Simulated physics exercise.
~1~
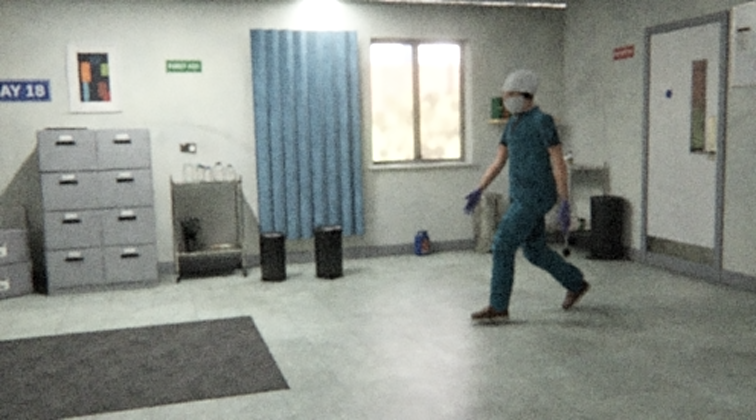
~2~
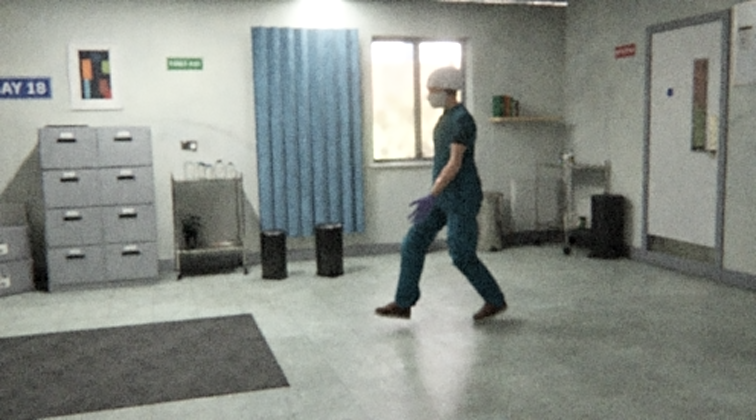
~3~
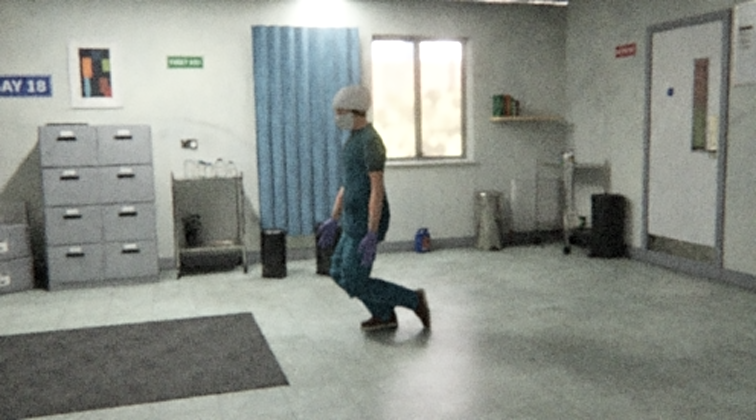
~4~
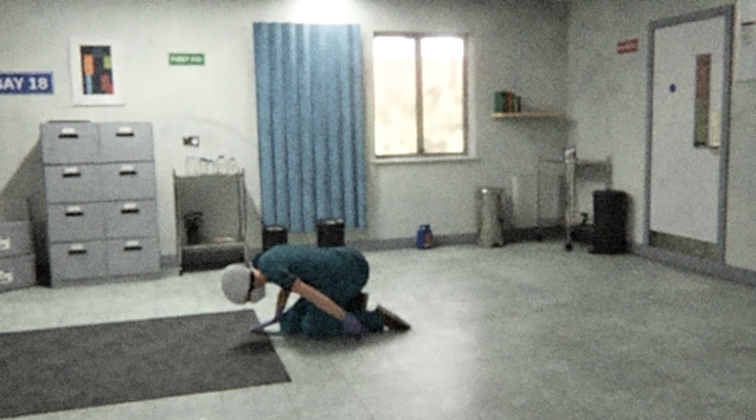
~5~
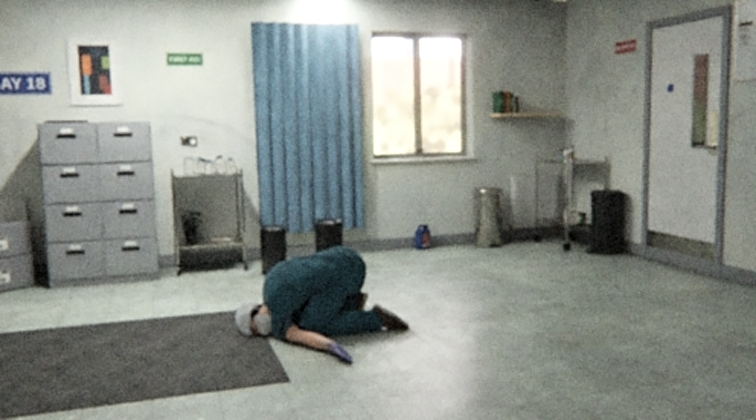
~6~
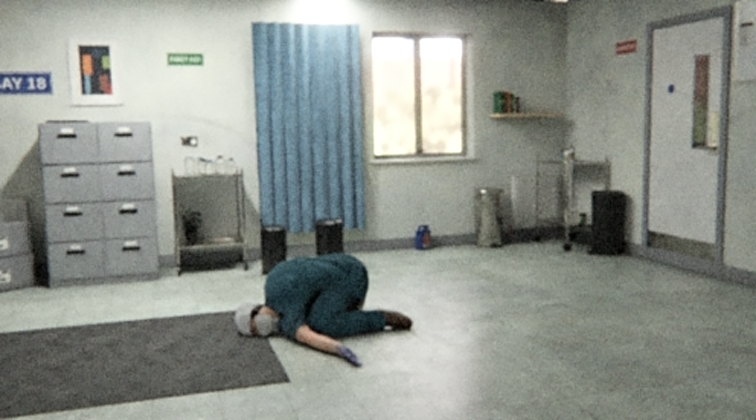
A person in teal scrubs walks left, drops to the floor and lies slumped by the dark mat.
